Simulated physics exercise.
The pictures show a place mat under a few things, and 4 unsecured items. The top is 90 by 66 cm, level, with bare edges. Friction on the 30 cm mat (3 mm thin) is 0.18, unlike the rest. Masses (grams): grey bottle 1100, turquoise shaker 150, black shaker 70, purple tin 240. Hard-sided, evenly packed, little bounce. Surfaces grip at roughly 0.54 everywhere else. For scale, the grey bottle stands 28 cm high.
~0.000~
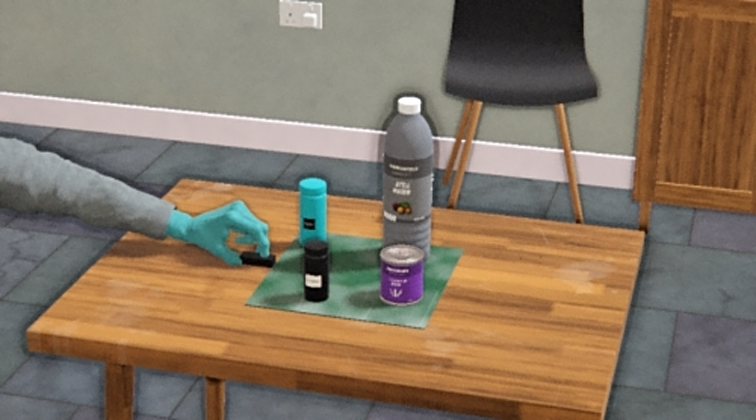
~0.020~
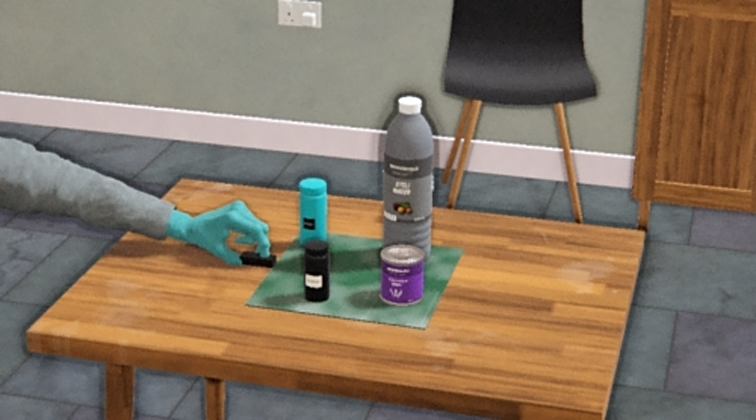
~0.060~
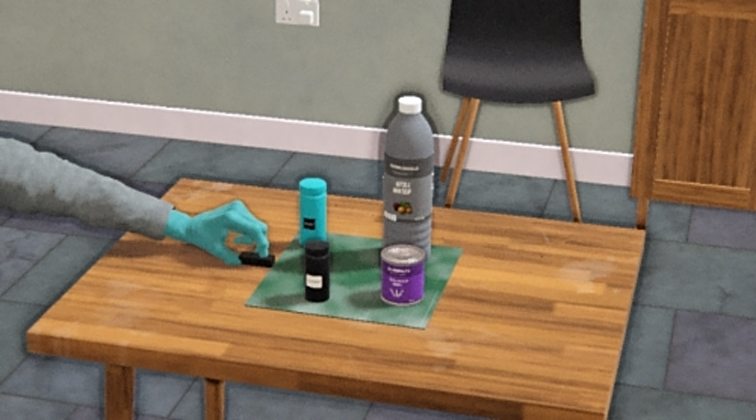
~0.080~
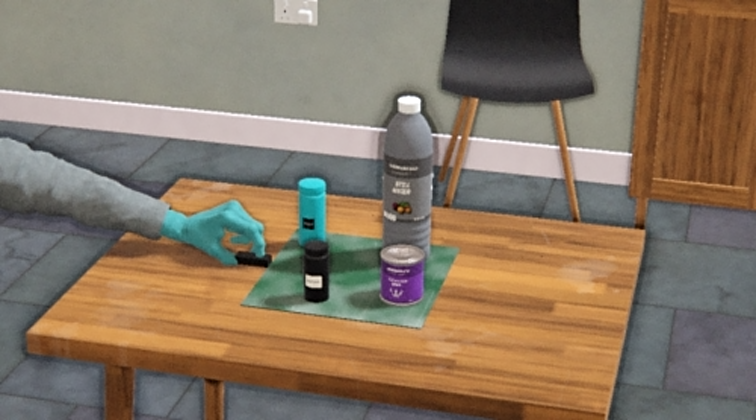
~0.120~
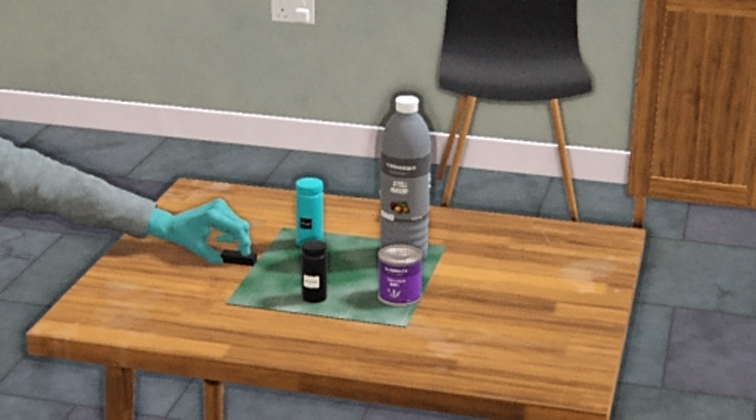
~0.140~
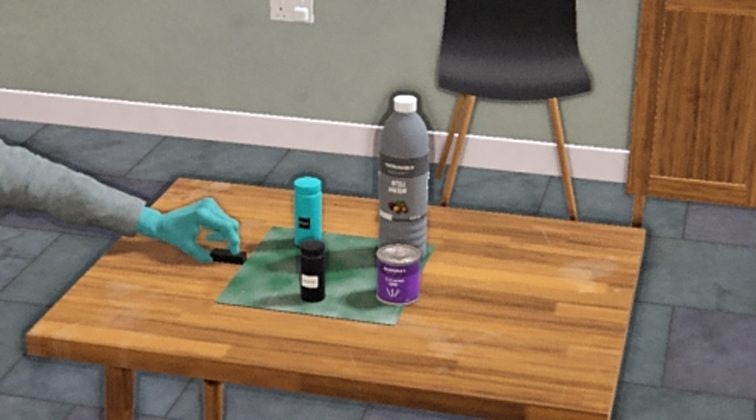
At the start, a teal-gloved hand grips the edge of a green mat beneath a grey bottle, turquoise shaker, black shaker and purple tin on a wooden table. After barely moving, the hand draws the mat left, sliding it partway beneath the items, which shift only slightly and remain upright.
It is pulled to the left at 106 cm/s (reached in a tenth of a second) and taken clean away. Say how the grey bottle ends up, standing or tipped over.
The grey bottle stays upright.
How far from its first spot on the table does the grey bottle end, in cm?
About 4 cm.
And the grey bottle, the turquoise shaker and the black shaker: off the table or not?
The grey bottle ends on the table; the turquoise shaker ends off the table; the black shaker ends on the table.
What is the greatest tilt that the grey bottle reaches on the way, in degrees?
About 6°.
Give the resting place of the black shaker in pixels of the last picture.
Around (201, 273).
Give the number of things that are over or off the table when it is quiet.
That comes to 2.
After 0.44 s, 37 cm of pull; grey bottle leaning 5° near (377, 176); black shaker leaning 4°; turquoise shaker slid 14 cm.
After 0.84 s, 78 cm of pull; turquoise shaker now off the table; grey bottle slid 4 cm near (385, 178); black shaker on its side.
At rest (1.5 s), off the table and tipped over, turquoise shaker; tipped over on the table, black shaker; the other 2 in place, give or take 6 cm. Seen from the same camera at the end, grey bottle near (383, 178).
